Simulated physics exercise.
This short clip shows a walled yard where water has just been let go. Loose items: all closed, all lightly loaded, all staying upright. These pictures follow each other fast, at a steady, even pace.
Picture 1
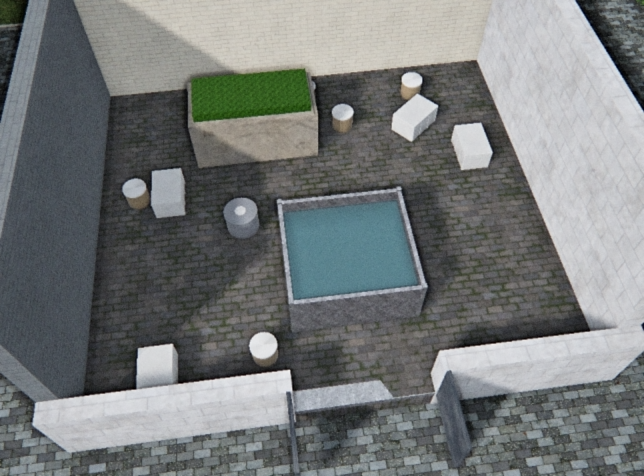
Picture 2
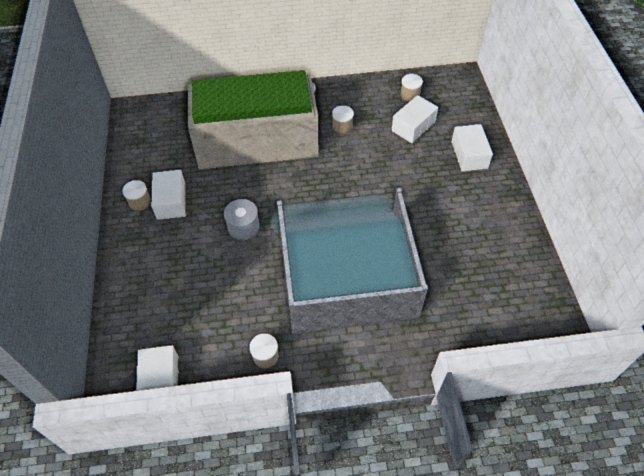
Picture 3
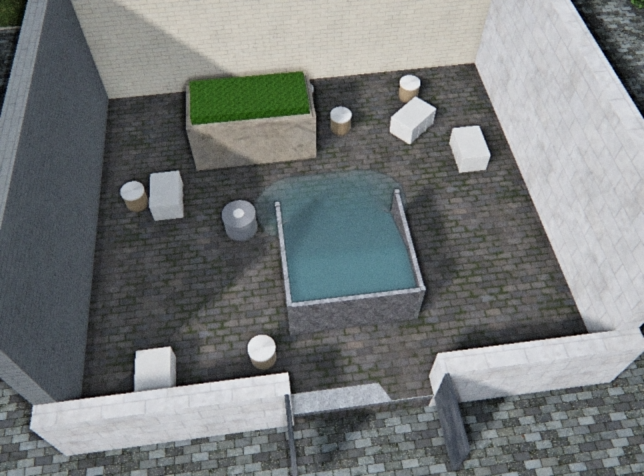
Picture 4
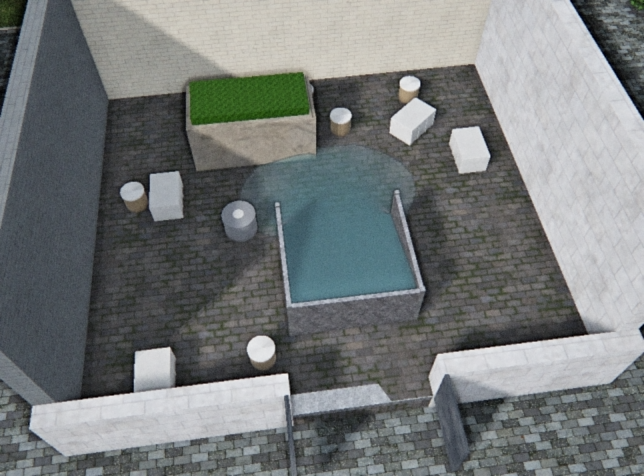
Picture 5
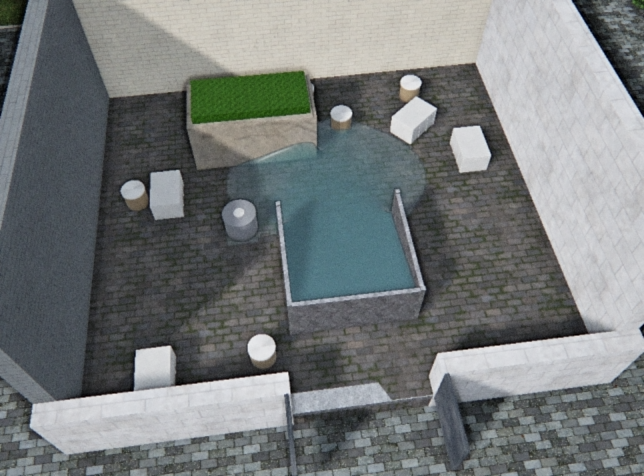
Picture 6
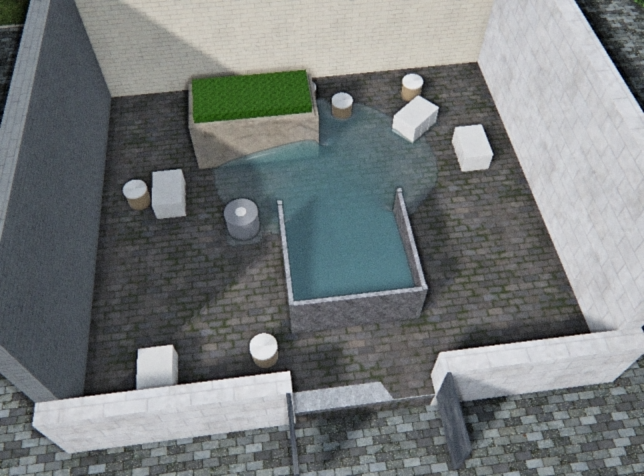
Water pours from the open back of a square pool and spreads across the paved yard.
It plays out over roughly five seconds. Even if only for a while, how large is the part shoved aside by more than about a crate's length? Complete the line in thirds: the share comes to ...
The share comes to at least two thirds.
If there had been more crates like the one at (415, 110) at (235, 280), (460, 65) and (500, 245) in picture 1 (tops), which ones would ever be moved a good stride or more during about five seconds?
In that order: Never so far, yes, under that.
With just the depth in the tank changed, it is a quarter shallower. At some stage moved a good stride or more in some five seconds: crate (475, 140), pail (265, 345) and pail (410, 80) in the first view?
Taking them as listed - a shorter distance for the first, a shorter distance for the second, the full distance for the third.
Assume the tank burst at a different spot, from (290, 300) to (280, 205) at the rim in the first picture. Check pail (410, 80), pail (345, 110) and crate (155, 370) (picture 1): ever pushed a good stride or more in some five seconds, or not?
Results in order: Stayed short / stayed short / cleared that distance.
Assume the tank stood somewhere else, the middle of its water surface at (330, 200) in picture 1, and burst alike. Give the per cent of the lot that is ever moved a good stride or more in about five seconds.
Around 80 %.
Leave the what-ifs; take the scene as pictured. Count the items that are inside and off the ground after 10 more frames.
Total: 3.
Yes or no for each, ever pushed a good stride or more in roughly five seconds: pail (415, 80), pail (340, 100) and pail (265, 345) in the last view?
Entry one gets that far, entry two gets that far, entry three never gets that far.
A moment on, 1 of 10 are well off their spots; 0 afloat.
Next, 4 of 10 are well off their spots; 3 afloat.
Later, 6 of 10 are well off their spots; 4 afloat.
In the end, 8 of 10 are well off their spots, and 8 have been at some point; 5 afloat.
